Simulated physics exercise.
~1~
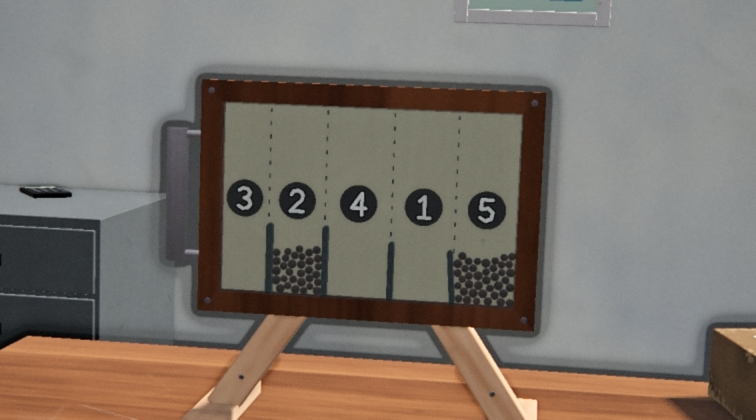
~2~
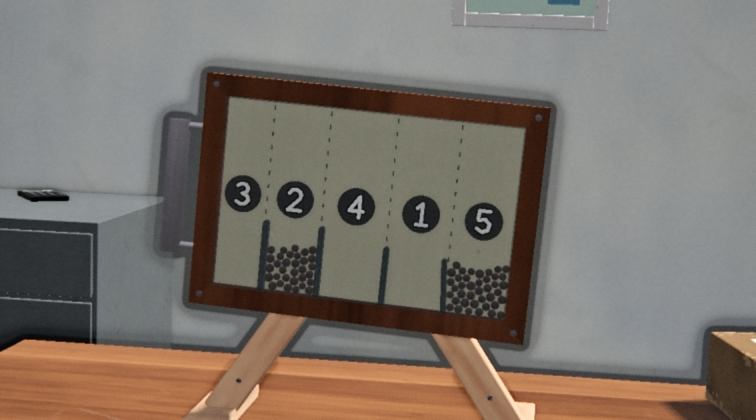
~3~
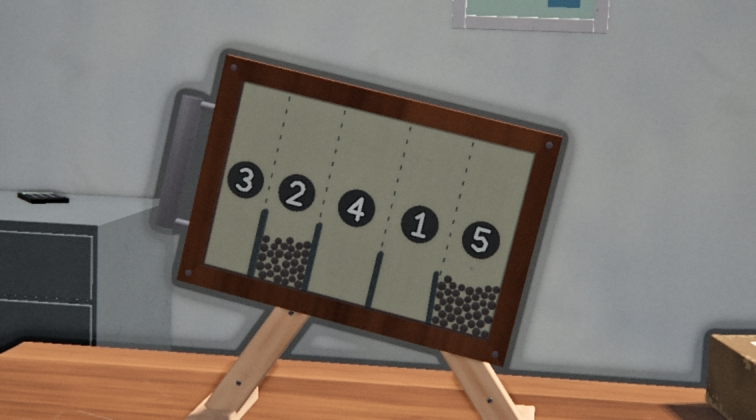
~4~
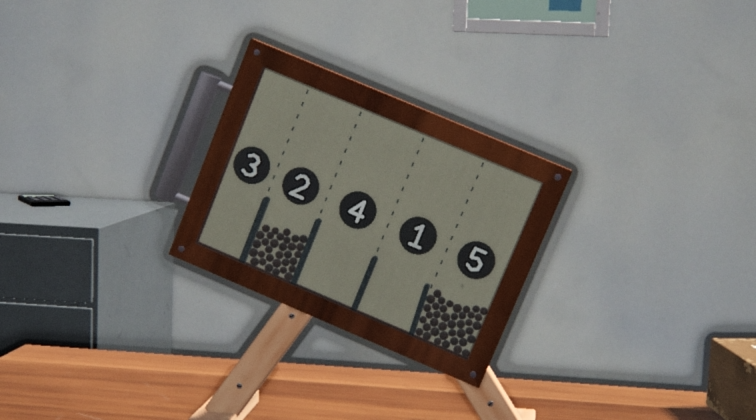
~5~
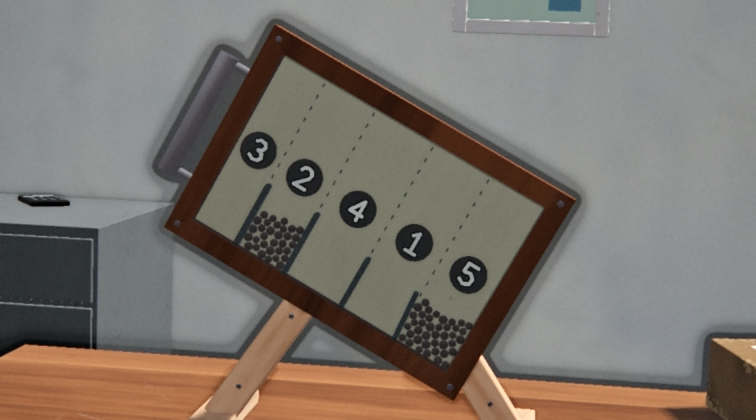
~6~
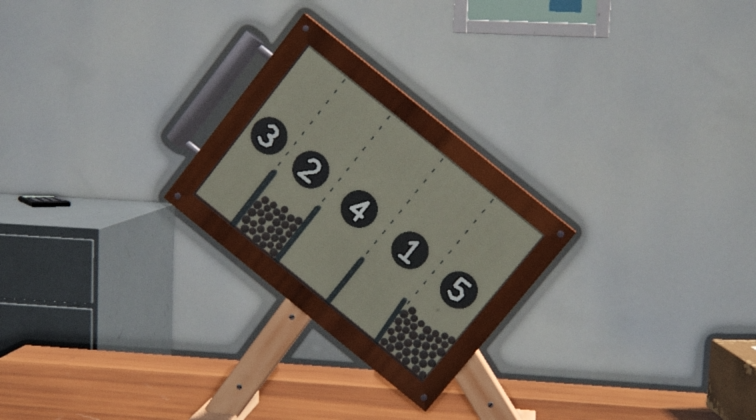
Wood-framed display box with numbered sections rotating steadily clockwise on a wooden stand, dark beads shifting inside two of its compartments.
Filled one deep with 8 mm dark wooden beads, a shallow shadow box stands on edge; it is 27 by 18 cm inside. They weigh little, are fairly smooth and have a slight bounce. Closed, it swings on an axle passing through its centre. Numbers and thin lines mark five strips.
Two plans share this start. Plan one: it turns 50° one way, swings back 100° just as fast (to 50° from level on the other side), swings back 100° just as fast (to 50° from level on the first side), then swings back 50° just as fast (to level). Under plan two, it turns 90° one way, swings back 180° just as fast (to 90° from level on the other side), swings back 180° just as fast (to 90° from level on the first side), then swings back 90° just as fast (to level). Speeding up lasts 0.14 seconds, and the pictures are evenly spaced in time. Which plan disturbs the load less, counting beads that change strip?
My pick would be the initial plan.
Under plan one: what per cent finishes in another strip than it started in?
About 5 in a hundred.
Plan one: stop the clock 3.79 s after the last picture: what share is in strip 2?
45 %.
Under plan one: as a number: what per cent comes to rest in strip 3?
Around 0 in a hundred.
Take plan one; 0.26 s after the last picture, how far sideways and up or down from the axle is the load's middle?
Position estimate: Left 3 cm, below 7 cm.
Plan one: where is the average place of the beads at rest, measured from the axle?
The middle sits around 3 cm right of it and 7 cm below it.
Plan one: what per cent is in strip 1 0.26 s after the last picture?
Roughly 0 per cent of it.
Plan one. 0.26 s later than the last picture, it stands 50° clockwise; no. 2, 45 %, no. 5, 55 %; 0 % have changed strip.
Then, 3.79 s later than the last picture, it stands 25° clockwise; no. 1, 5 %, no. 2, 45 %, no. 5, 55 %; 5 % have changed strip.
Then, 4.21 s later than the last picture, it stands level; no. 1, 5 %, no. 2, 45 %, no. 5, 55 %; 5 % have changed strip.
All still 4.6 s after it, it stands level; no. 1, 5 %, no. 2, 45 %, no. 3, 0 %, no. 4, 0 %, no. 5, 55 %; 5 % have changed strip.
Plan two would end with no. 1, 10 %, no. 2, 35 %, no. 3, 25 %, no. 4, 5 %, no. 5, 30 %; 45 % have changed strip.
